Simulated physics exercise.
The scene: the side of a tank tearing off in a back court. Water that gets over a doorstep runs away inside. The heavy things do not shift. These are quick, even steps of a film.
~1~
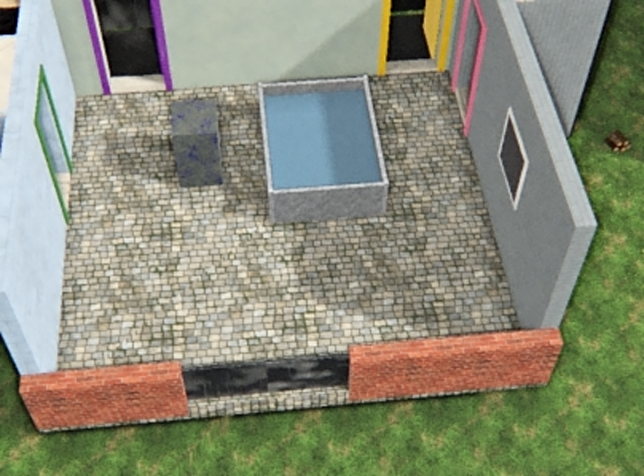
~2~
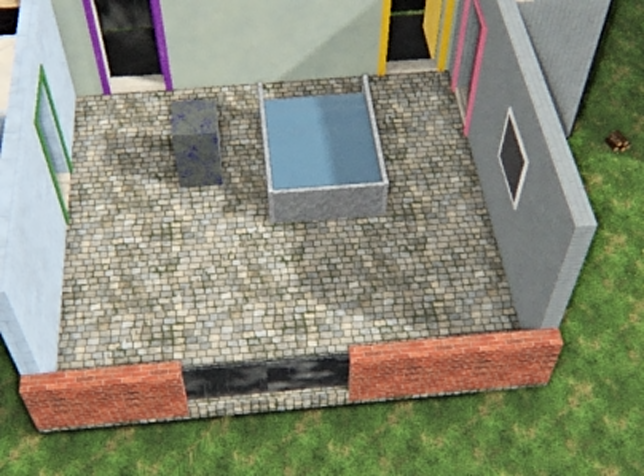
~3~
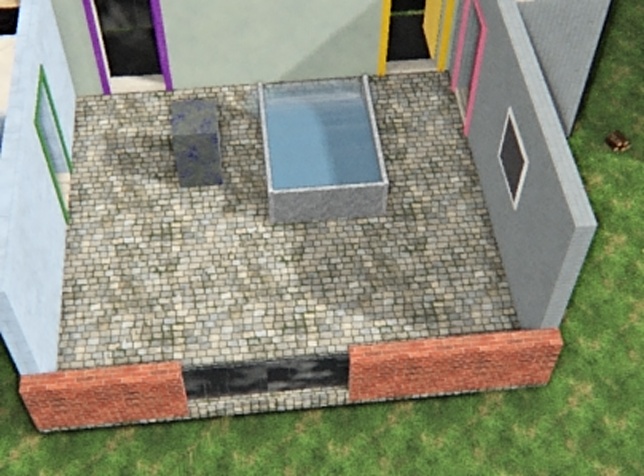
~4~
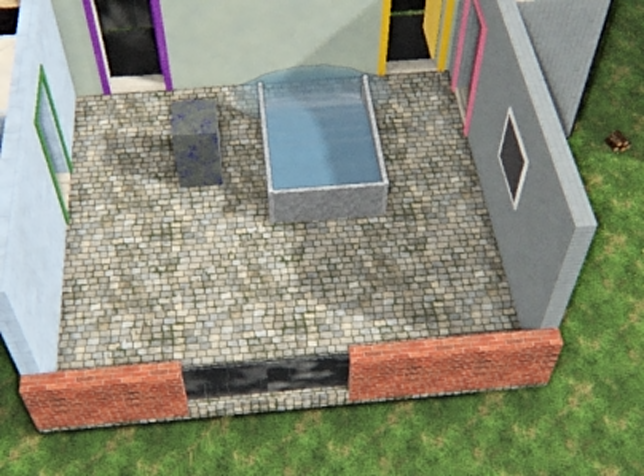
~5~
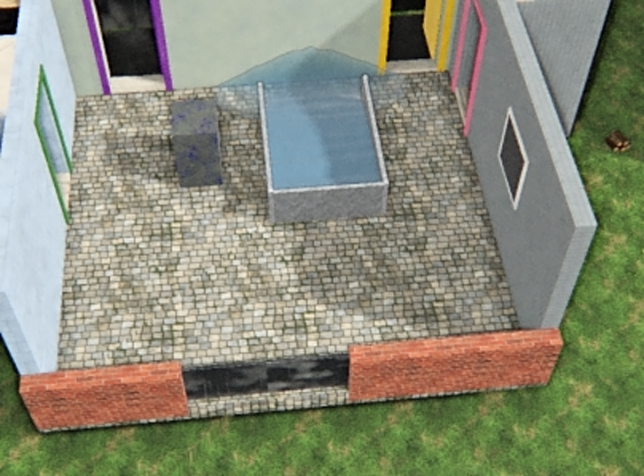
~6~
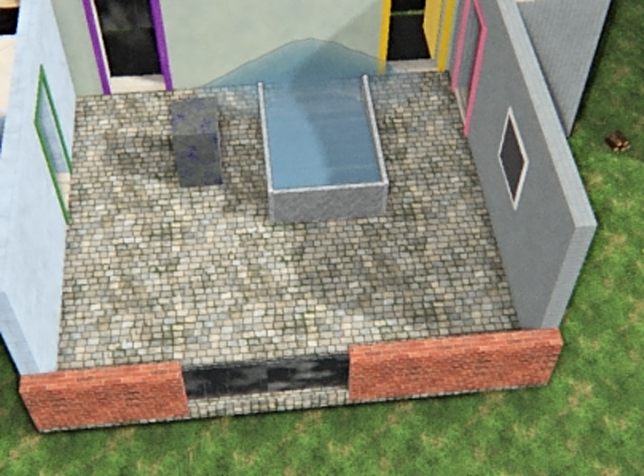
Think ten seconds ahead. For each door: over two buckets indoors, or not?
The green door floods; the yellow door floods; the purple door holds within the limit; the pink door floods.
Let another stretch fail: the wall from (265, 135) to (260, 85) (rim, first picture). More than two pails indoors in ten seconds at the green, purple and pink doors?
Green door lets more in; purple door lets more in; pink door is under.
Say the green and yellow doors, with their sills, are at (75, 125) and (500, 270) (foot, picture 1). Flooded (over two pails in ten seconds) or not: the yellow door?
One by one: The yellow one stays under.
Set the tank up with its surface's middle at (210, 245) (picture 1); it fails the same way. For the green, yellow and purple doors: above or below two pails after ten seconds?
My reading: The green door floods; the yellow door is over; the purple door lets more in.
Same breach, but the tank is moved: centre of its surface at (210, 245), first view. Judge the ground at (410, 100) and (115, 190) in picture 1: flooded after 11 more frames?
As listed: Awash, covered.
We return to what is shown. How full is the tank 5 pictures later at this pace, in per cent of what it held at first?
I make it 54 per cent.
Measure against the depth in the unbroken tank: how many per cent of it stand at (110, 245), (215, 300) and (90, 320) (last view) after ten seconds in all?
In that order: 6, 10 and 14 per cent.
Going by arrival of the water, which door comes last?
Last comes the green-painted one.
A moment on, water covers 15 % of the floor; the green door not reached, the yellow door under two buckets in, the purple door wet at the sill, nothing in, the pink door wet at the sill, nothing in.
Next, water covers 30 % of the floor; the green door wet at the sill, nothing in, the yellow door over two buckets in, the purple door wet at the sill, nothing in, the pink door over two buckets in.
Then, water covers 50 % of the floor; the green door over two buckets in, the yellow door over two buckets in, the purple door wet at the sill, nothing in, the pink door far over two buckets in.
Later, water covers 80 % of the floor; the green door over two buckets in, the yellow door far over two buckets in, the purple door wet at the sill, nothing in, the pink door far over two buckets in.
In the end, water covers 100 % of the floor; the green door over two buckets in, the yellow door far over two buckets in, the purple door wet at the sill, nothing in, the pink door far over two buckets in.
